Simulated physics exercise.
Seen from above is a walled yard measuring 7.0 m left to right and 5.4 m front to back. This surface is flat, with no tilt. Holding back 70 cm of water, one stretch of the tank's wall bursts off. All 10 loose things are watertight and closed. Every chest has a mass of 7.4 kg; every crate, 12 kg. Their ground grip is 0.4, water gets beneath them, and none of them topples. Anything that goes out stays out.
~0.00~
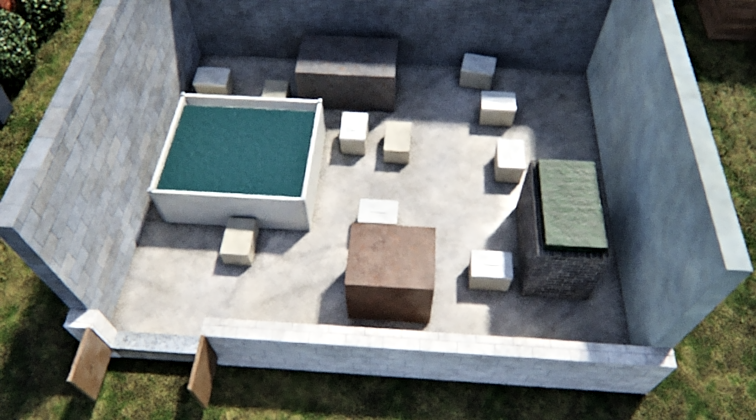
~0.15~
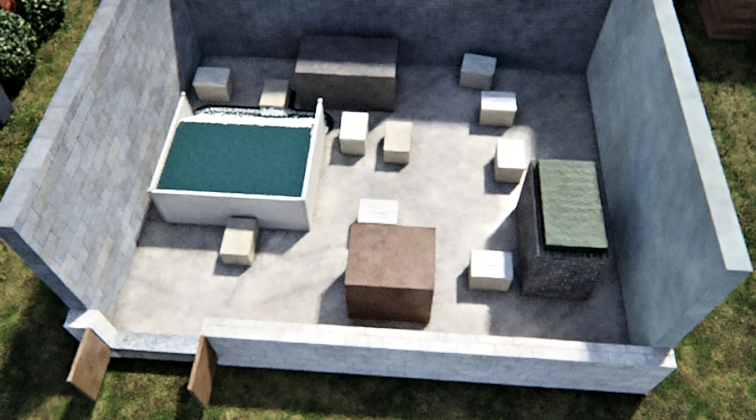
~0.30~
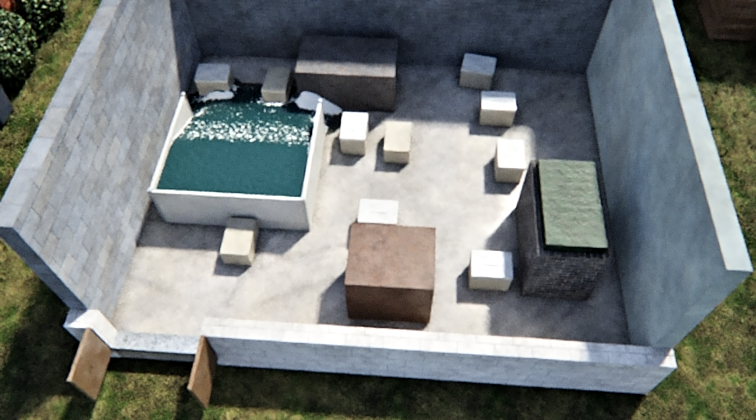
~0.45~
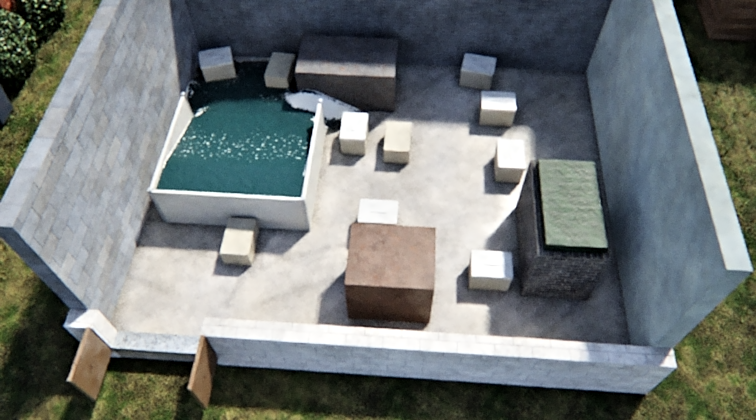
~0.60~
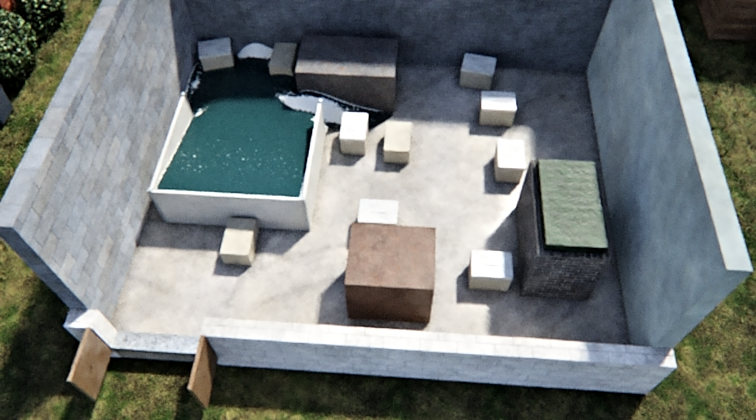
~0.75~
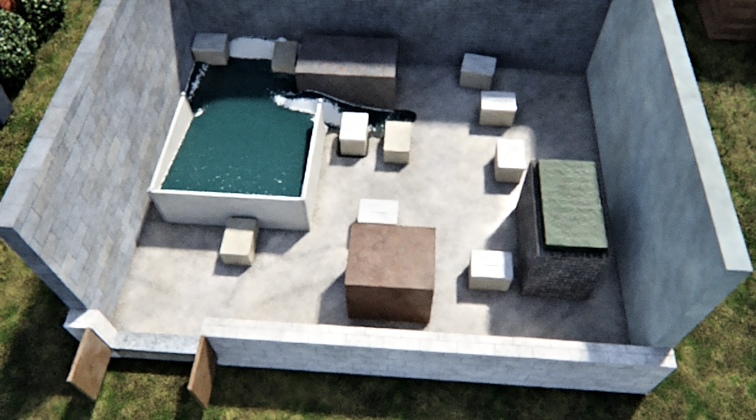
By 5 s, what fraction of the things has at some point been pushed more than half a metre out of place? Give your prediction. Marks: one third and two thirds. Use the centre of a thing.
It does not fall below two thirds.
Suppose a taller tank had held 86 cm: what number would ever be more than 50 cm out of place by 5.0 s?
Count: 8.
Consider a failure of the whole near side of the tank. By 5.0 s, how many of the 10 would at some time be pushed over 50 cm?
Then 2 of them would.
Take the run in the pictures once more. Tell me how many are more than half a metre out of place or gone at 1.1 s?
2 in all.
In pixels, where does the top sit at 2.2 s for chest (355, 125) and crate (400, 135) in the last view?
Approx. (350, 159); approx. (455, 183).
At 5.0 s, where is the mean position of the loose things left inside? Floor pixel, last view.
I'd put it close to (419, 193) in the last view.
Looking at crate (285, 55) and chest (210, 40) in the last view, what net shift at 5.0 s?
First: 100 cm. Second: 120 cm.
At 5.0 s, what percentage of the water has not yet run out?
Still held: Near 96 %.
After 1.1 s 2 of 10 are over 50 cm from their spots; 2 afloat.
After 2.2 s 5 of 10 are over 50 cm from their spots; 2 afloat.
After 3.5 s 7 of 10 are over 50 cm from their spots; 5 afloat.
After 5.0 s 7 of 10 are over 50 cm from their spots, and 7 have been at some point; 5 afloat.
